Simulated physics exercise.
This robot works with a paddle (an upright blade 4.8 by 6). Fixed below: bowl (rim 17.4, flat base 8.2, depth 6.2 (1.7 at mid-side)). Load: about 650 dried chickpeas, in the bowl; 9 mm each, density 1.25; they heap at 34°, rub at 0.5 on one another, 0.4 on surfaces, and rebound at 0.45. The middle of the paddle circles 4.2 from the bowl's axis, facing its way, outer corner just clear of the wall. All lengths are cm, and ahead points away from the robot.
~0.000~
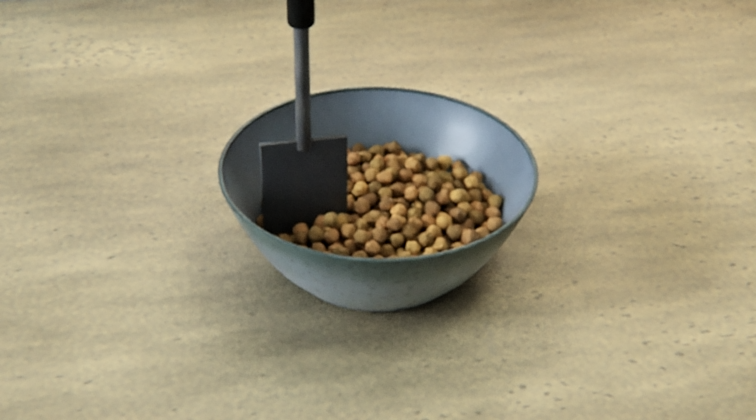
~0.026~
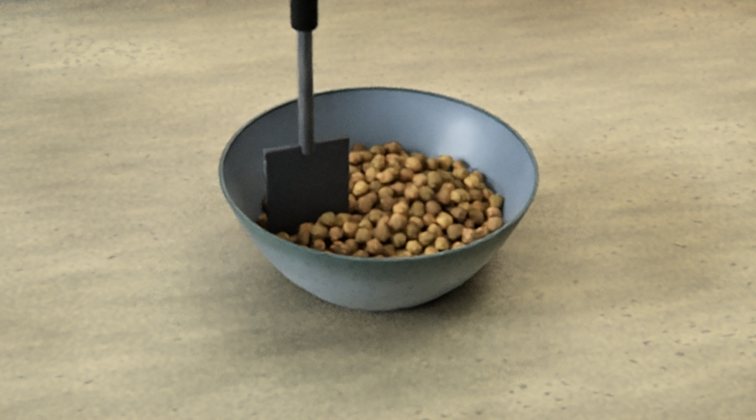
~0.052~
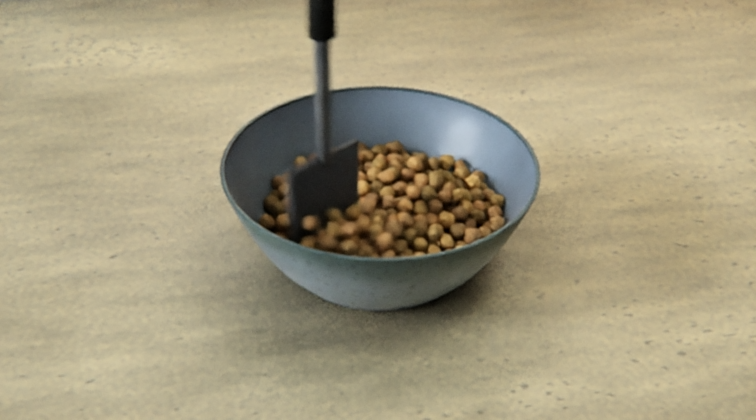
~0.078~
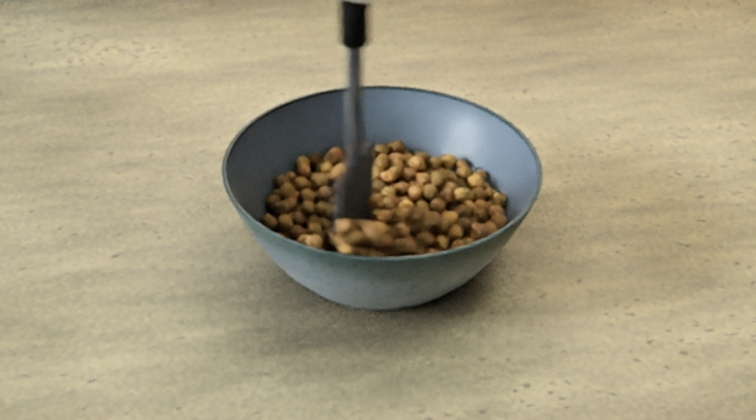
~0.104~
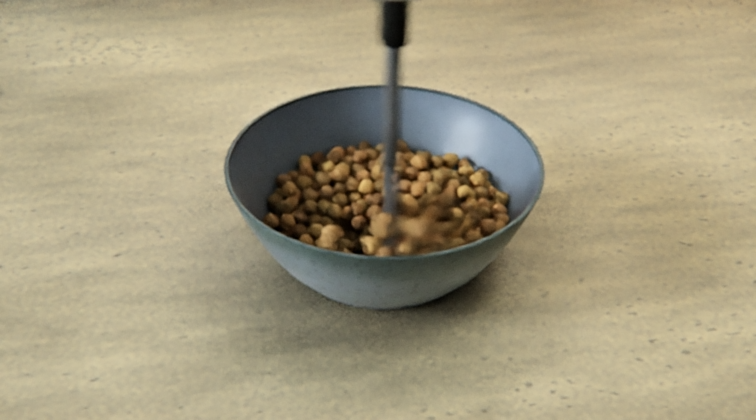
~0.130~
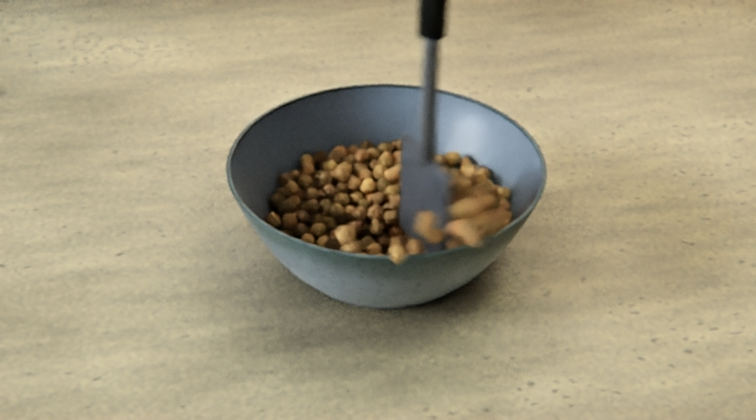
A dark paddle sweeping from left to right through dried chickpeas in a blue-grey bowl, turning as it pushes them.
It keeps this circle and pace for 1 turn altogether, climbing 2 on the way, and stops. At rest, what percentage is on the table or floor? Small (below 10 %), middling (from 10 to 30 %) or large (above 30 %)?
On the table or floor the share is middling, from 10 to 30 %.
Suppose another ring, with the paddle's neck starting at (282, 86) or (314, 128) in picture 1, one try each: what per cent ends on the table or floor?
Some 0 and 20 per cent.
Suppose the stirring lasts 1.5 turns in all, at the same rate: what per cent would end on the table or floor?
In that case some 20 per cent.
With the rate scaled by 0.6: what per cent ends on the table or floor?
About 5 per cent.
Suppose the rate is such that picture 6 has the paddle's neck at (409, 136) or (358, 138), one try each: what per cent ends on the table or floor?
About 10 and 5 per cent.
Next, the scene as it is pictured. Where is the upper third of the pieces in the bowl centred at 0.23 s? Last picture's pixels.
Around (430, 165).
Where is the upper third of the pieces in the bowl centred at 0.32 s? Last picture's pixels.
Around (359, 175).
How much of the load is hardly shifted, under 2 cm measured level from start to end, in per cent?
About 70 per cent.
By 0.23 s, 200° round, highest piece 10 above the table; 614 in the bowl, 38 in flight or on the tool.
By 0.32 s, 294° round, highest piece 10 above the table; 572 in the bowl, 24 on the table or floor, 56 in flight or on the tool.
By 0.57 s, 0° round, highest piece 5 above the table; 555 in the bowl, 97 on the table or floor.
By 1.27 s, 0° round, highest piece 5 above the table; 555 in the bowl, 97 on the table or floor.
Final count, 555 in the bowl, 97 on the table or floor. That is 15 % on the table or floor.
